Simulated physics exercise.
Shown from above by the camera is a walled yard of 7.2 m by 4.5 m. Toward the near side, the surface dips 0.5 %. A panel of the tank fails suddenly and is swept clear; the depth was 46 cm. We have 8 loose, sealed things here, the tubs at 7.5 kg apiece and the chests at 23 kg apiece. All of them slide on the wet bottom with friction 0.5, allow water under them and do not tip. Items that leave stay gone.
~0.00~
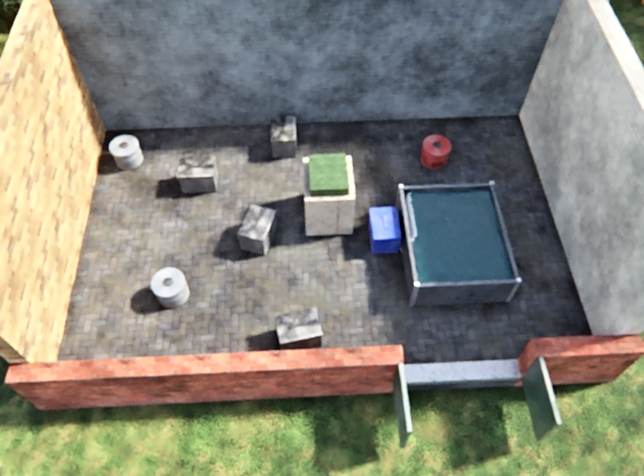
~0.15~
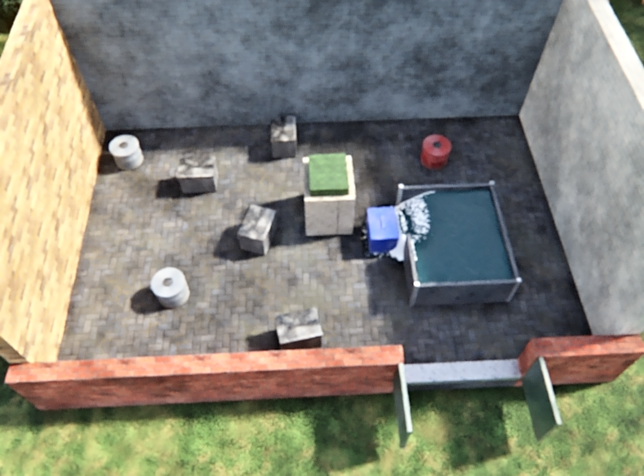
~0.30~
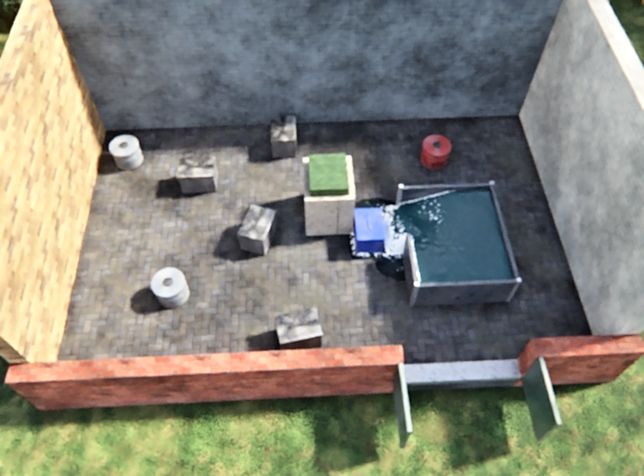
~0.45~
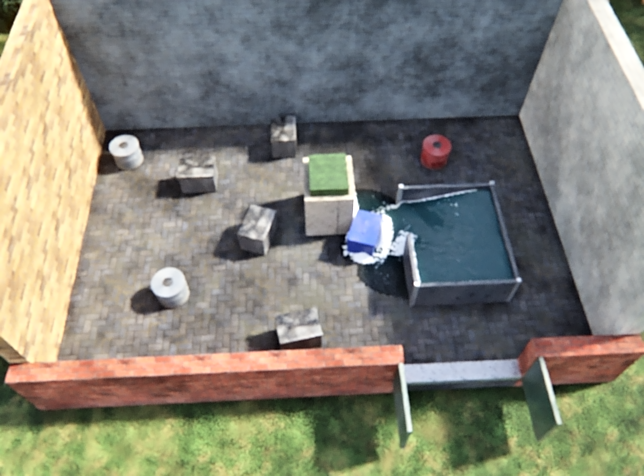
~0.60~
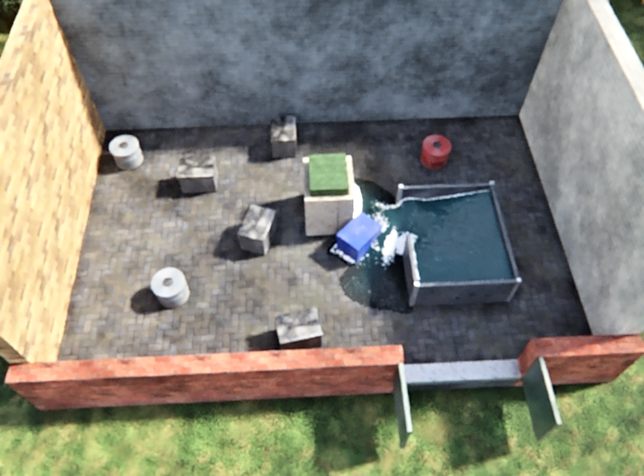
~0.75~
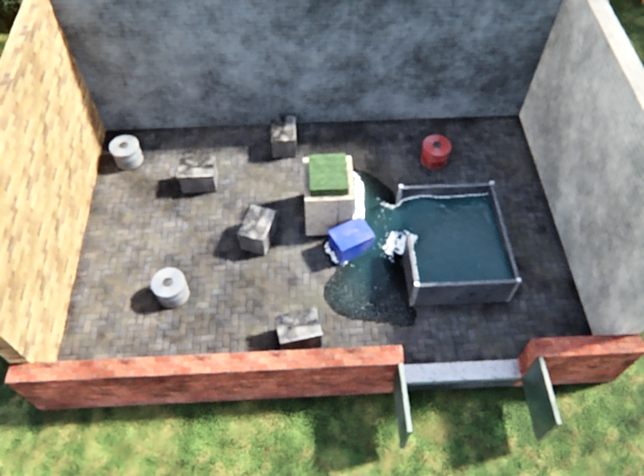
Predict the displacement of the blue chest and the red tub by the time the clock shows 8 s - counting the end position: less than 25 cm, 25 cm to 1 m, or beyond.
Outcome: The blue chest ought to be borne away. The red tub ought to stand firm.
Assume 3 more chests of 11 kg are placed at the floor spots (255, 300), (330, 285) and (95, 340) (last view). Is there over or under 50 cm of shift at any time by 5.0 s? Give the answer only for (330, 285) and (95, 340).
Lab note - in order: Above threshold / below threshold.
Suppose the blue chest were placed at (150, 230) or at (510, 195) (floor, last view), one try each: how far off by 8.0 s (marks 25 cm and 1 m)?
One try each gives this: It remains roughly in place, then it remains roughly in place.
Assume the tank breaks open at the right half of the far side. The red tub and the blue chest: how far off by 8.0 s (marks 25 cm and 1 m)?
The red tub is swept a long way; the blue chest remains where it was.
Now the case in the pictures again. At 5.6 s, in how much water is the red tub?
Roughly 2 cm at that moment.
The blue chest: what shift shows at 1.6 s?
Roughly 140 cm by then.
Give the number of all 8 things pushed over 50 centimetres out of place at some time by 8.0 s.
1.
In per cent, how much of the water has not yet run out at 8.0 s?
98 %.
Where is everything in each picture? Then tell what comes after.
The blue chest at (385, 223) rests on the ground; the red tub at (437, 145), on the bottom; water covers 2.0 m2; 0 of 8 have shifted, in the first frame.
The blue chest at (383, 223), on the bottom, 4 cm from its start; the red tub at (437, 145), on the bottom; water covers 2.3 m2; 0 of 8 have shifted, in the second frame.
The blue chest at (370, 224) rests on the ground, 23 cm from its start; the red tub at (437, 145), on the bottom; 2.6 m2 under water; 1 of 8 have shifted, in the third frame.
The blue chest at (365, 227), on the bottom, 30 cm from its start; the red tub at (437, 145) rests on the ground; 3.1 m2 under water; 1 of 8 have shifted, in the fourth frame.
The blue chest at (360, 230), on the bottom, 40 cm from its start; the red tub at (437, 145), on the bottom; water covers 3.7 m2; 1 of 8 have shifted, in the fifth frame.
The blue chest at (351, 233) rests on the ground, 53 cm from its start; the red tub at (437, 145), on the bottom; water covers 4.3 m2; 1 of 8 have shifted, in the sixth frame.
After 1.6 s the blue chest is near (293, 262), 1.5 m from its start, aground; the red tub is near (437, 145), 0.0 m from its start, aground; 0 of 8 are out; 0 afloat.
After 3.6 s the blue chest is near (239, 286), 2.3 m from its start, aground; the red tub is near (437, 145), 0.0 m from its start, aground; 0 of 8 are out; 0 afloat.
After 5.6 s the blue chest is near (239, 286), 2.3 m from its start, aground; the red tub is near (437, 145), 0.0 m from its start, aground; 0 of 8 are out; 0 afloat.
After 8.0 s the blue chest is near (239, 286), 2.3 m from its start, aground; the red tub is near (437, 145), 0.0 m from its start, aground; 0 of 8 are out; 0 afloat.
